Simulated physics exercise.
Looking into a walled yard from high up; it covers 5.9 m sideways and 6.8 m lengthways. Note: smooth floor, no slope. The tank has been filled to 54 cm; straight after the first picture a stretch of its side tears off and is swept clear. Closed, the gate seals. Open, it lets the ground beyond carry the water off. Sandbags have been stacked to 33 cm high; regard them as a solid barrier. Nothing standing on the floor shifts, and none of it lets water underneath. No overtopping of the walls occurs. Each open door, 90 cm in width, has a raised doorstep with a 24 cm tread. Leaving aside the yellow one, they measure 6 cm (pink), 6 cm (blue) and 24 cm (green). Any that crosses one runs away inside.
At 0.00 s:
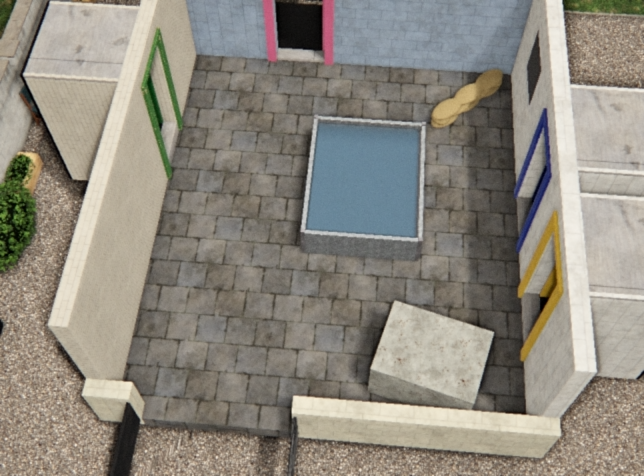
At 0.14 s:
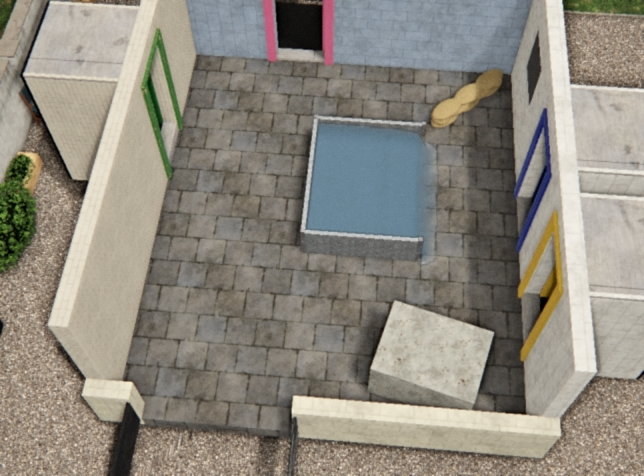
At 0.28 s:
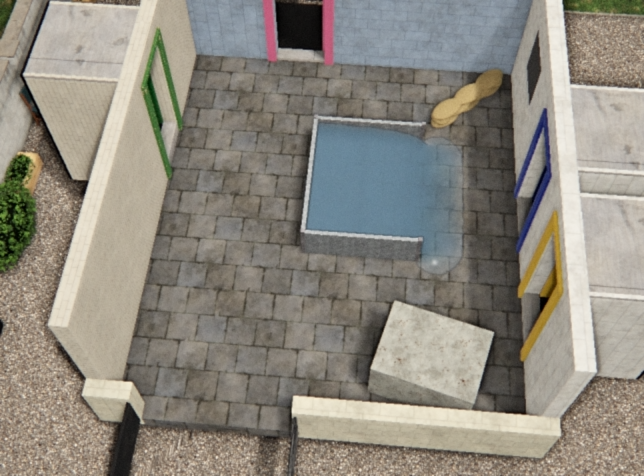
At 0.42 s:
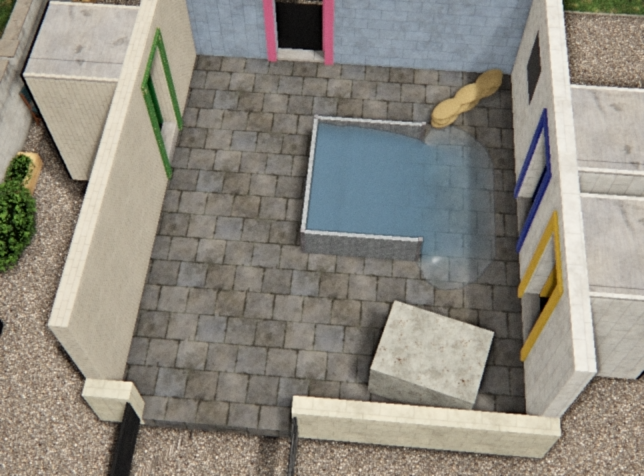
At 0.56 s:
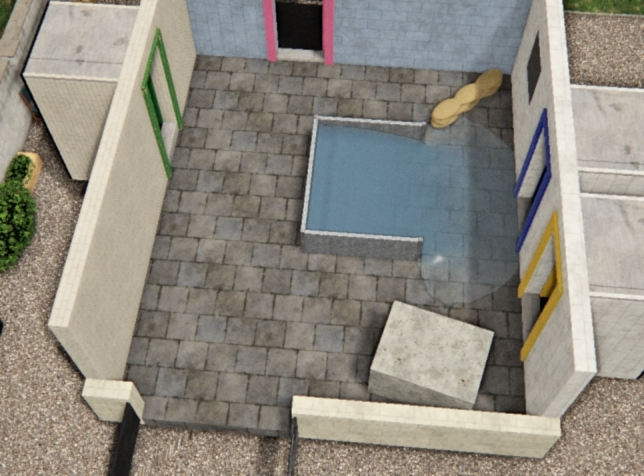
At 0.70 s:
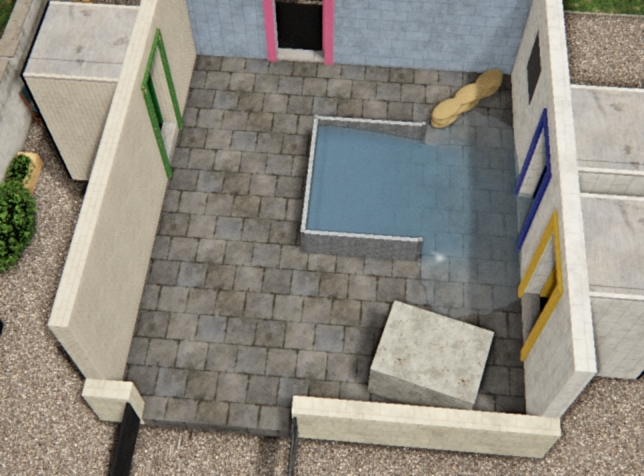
A square tank of still water in a walled, paved yard lost its right side, and the water poured out across the paving, spreading in a thin sheet toward the blue and yellow doors.
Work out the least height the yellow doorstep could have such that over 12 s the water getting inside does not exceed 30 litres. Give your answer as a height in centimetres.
The least height is about 10 cm.
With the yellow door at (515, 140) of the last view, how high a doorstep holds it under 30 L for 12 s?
Around 19 cm would do it.
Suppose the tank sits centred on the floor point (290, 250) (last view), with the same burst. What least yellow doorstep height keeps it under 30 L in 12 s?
Then roughly 22 cm.
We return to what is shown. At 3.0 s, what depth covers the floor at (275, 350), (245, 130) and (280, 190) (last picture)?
Approx. 0 / 0 / 0 cm.
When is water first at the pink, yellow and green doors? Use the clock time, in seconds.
Arrival times - pink: 3.4 s; yellow: 1.0 s; green: 6.0 s.
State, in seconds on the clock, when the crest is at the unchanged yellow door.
At roughly 5.5 s.
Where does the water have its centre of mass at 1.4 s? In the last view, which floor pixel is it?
(412, 198), roughly.
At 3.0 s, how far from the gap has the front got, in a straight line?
Roughly 4.2 m from the gap.
After 1.4 s water covers 20 % of the floor, deepest (35 cm) near (509, 192); 12 cm at the yellow door, 0 litres in over its 19 cm doorstep.
After 3.0 s water covers 30 % of the floor, deepest (32 cm) near (505, 79); 11 cm at the yellow door, 0 litres in over its 19 cm doorstep.
After 12.0 s water covers 90 % of the floor, deepest (10 cm) near (505, 79); 6 cm at the yellow door, 0 litres in over its 19 cm doorstep.
At the yellow door as built, the water arrived by 1.0 s and peaked near 15 cm at 5.4 s.
With a doorstep of 8.5 cm, 49 litres would have come in within the 12 s; with 11.5 cm, 16 litres. So under 30 litres takes about 10 cm.
